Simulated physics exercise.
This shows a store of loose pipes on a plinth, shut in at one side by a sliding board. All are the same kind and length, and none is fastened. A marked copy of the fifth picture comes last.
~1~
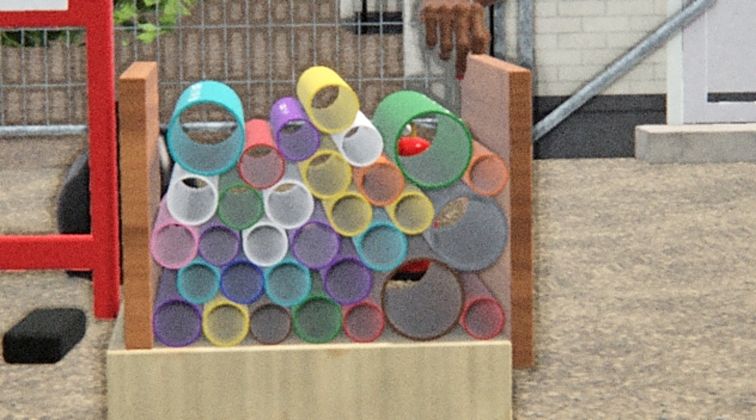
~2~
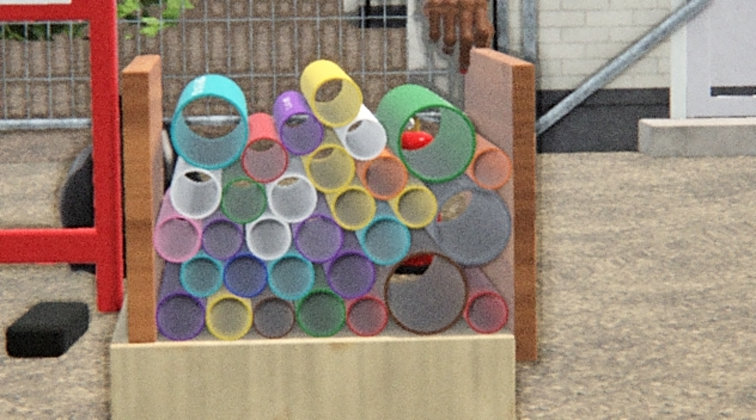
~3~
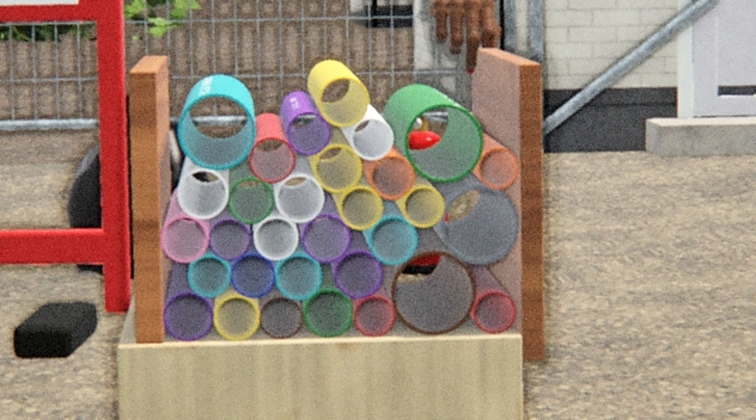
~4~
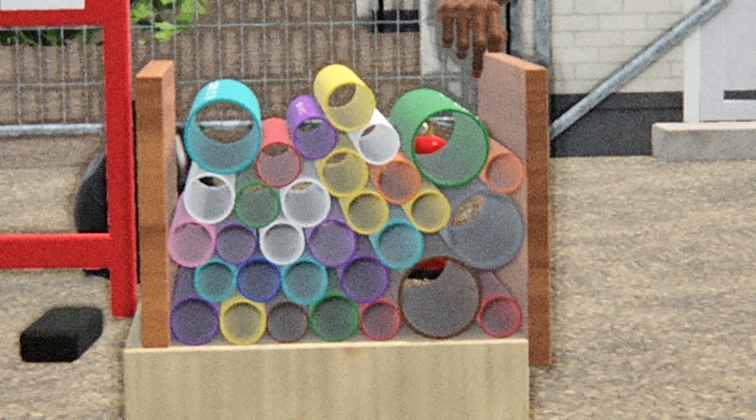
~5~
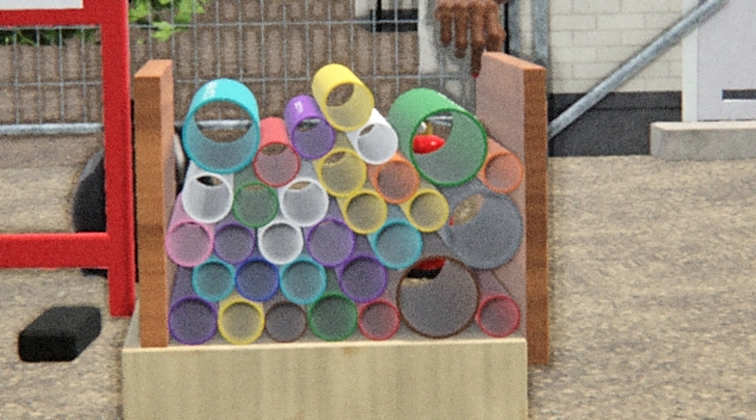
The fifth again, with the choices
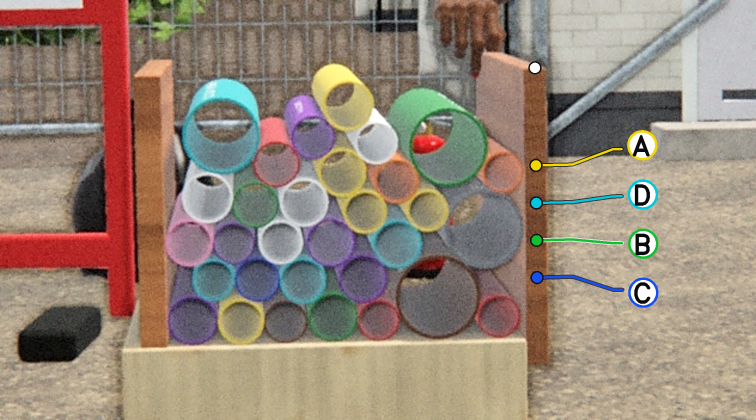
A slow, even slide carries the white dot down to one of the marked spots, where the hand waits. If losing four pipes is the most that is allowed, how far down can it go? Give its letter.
Stop at C.
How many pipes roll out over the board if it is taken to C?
The count is one.
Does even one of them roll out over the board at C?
At C: Yes.
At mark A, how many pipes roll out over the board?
It comes to none.
On the marked copy, A at (536, 166); B at (537, 241); C at (537, 278); D at (536, 203); the white dot at (535, 68).
Taking C. A third of the way, top of the board (524, 160).
Two thirds of the way, top of the board (525, 264).
When it is over, top of the board (525, 277), one out over the board.
As for the rest, A none out over the board; B one out over the board; D none out over the board.
